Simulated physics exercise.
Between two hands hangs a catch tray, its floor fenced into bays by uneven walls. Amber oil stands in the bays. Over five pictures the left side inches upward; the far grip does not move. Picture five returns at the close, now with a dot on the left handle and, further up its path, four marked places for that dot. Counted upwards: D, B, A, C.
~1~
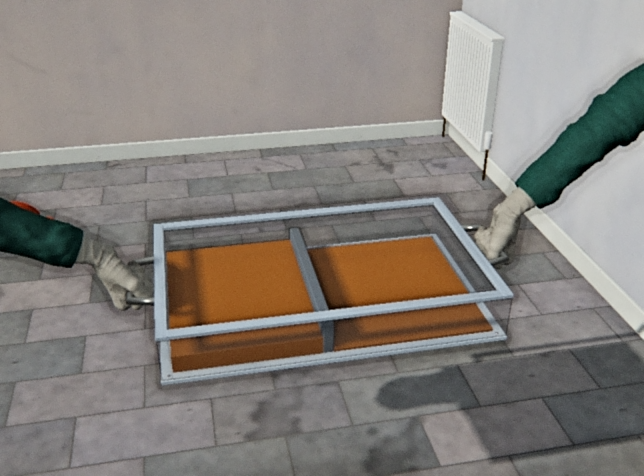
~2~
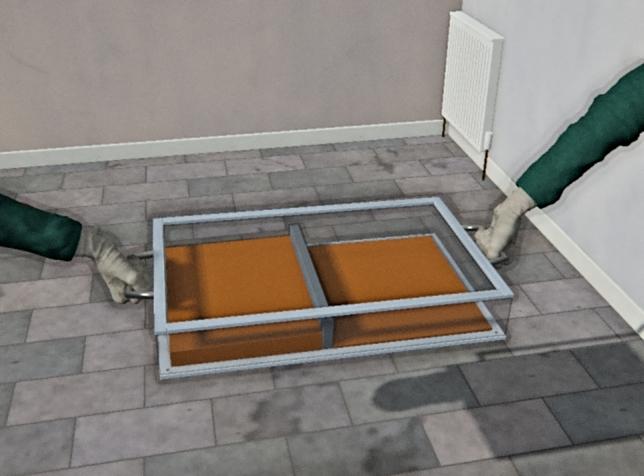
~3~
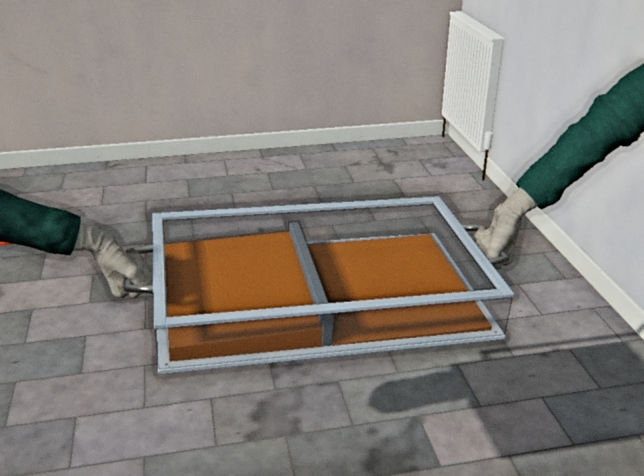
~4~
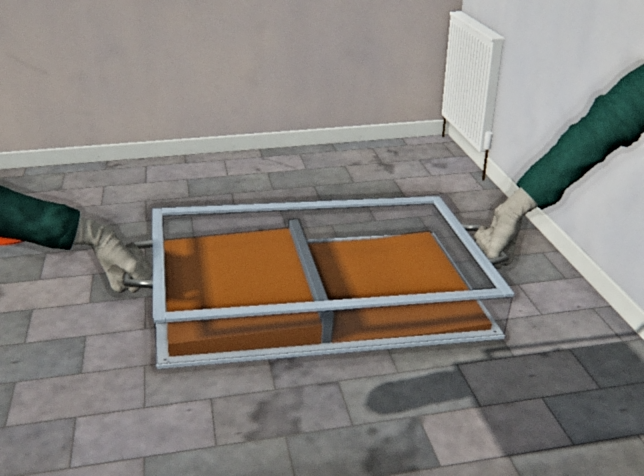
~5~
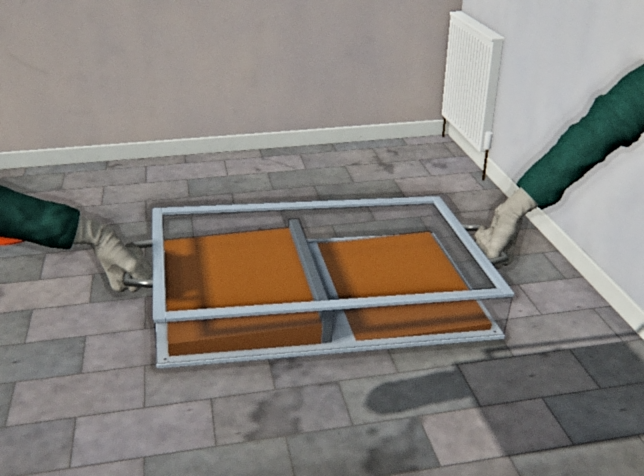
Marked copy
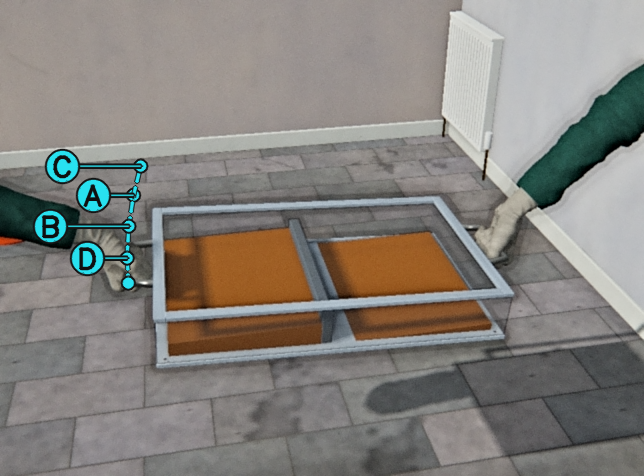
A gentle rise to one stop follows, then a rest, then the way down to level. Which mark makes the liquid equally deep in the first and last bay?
Mark C does it best.
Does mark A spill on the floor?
No, all stays in.
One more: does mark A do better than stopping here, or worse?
It is better.
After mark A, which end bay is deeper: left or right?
The left end bay.
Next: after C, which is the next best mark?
Here it is mark A.
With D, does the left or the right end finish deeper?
The left end bay.
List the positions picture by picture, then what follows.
The tray is level; deepest in the left bay, at (240, 291), shallowest in the right; left handle at (131, 282).
Tipped about 1° down to the right; no wall is crossed; left handle at (130, 276).
Tipped about 2° down to the right; no wall is crossed; left handle at (129, 270).
Tipped about 3° down to the right; no wall is crossed; left handle at (129, 264).
Tipped about 3° down to the right; deepest in the left bay, at (239, 279), shallowest in the right; left handle at (129, 264).
On the marked copy, A at (133, 195); B at (128, 226); C at (140, 166); D at (127, 258).
Choosing A, the left end bay stands a little deeper than the other; nothing spills.
Choosing B, the left end bay stands much deeper than the other; nothing spills.
Choosing C, the two end bays stand about equally deep; nothing spills.
Choosing D, the left end bay stands much deeper than the other; nothing spills.
